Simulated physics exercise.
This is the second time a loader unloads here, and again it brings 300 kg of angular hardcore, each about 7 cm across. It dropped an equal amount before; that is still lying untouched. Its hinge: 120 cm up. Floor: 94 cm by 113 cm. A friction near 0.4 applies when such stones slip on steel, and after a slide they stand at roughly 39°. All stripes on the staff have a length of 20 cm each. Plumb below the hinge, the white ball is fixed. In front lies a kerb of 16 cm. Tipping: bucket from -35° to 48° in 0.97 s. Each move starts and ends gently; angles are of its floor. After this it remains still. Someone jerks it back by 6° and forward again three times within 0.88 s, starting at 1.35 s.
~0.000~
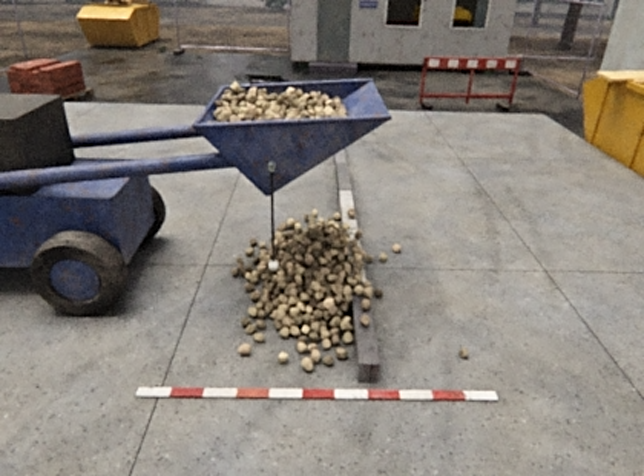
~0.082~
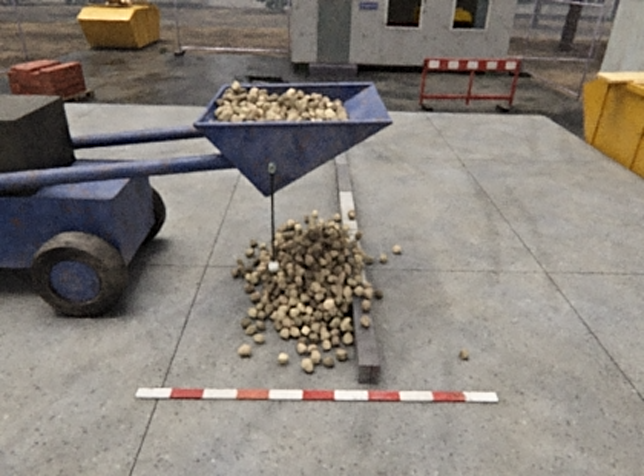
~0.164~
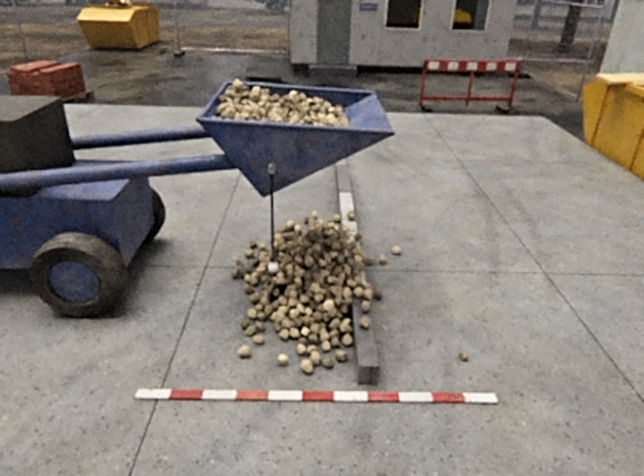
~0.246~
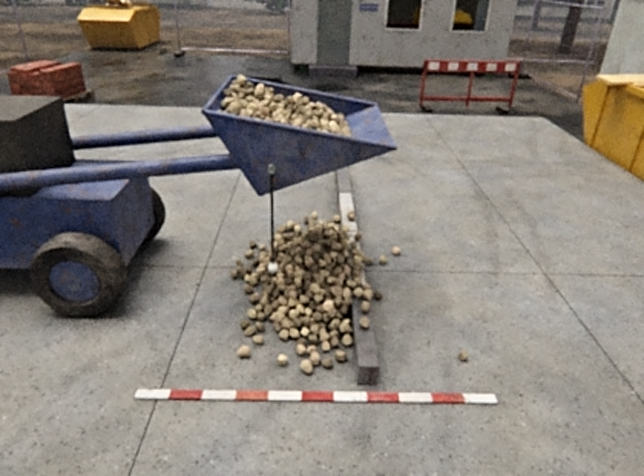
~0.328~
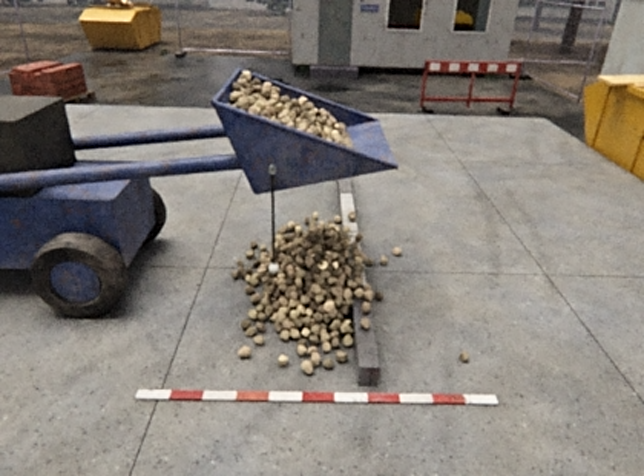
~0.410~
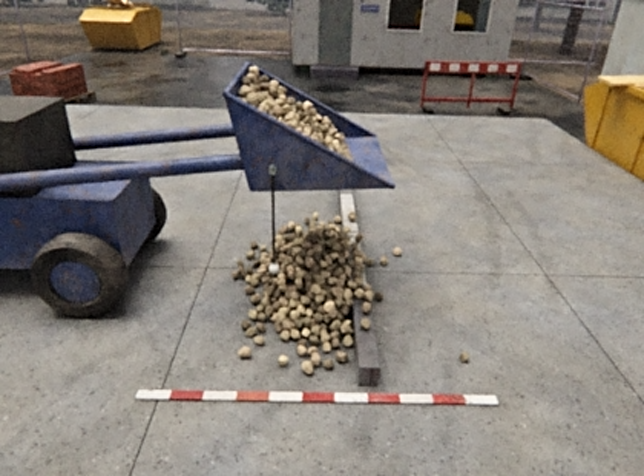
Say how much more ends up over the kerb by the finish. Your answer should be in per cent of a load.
Some 83 per cent is added.
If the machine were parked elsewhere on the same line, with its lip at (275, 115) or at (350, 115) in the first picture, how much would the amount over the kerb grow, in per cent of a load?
First place: Roughly 0 %; second place: Roughly 40 %.
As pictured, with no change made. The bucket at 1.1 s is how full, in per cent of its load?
70 %.
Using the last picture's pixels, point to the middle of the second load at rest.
Middle: Approx. (396, 273) px.
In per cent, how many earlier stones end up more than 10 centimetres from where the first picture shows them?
Near 0 per cent, I reckon.
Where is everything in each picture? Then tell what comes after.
The bucket is at -35°, its lip at (391, 117); the top of the load is at (274, 95). The earlier load is highest near (313, 243), 29 cm above ground level, 99 % on this side of the kerb, 1 % over the kerb, in the first frame.
Lip at (393, 122), floor tilted -33°, highest stones at (254, 95); the stones move at 0.1 m/s on average, in the second frame.
Lip at (395, 133), floor tilted -29°, highest stones at (235, 94); the stones move at 0.3 m/s on average, in the third frame.
The bucket is at -22°, its lip at (397, 148); the top of the load is at (239, 89); the stones move at 0.4 m/s on average, in the fourth frame.
The bucket is at -13°, its lip at (398, 167); the top of the load is at (247, 84); the stones move at 0.4 m/s on average, in the fifth frame.
Lip at (394, 187), floor tilted -3°, highest stones at (254, 79); the stones move at 0.5 m/s on average, in the sixth frame.
After 0.7 s the floor is at 35°; in per cent of one load, 100 in the bucket, 99 on this side of the kerb, 1 over the kerb; the foremost stones are at (386, 280).
After 1.1 s the floor is at 48°; in per cent of one load, 69 in the bucket, 128 on this side of the kerb, 3 over the kerb; the foremost stones are at (388, 270).
After 2.7 s the floor is at 48°; in per cent of one load, 0 in the bucket, 116 on this side of the kerb, 84 over the kerb; the foremost stones are at (516, 298).
After 5.3 s the floor is at 48°; in per cent of one load, 0 in the bucket, 116 on this side of the kerb, 84 over the kerb; the foremost stones are at (516, 298). Net gain over the kerb, 83.
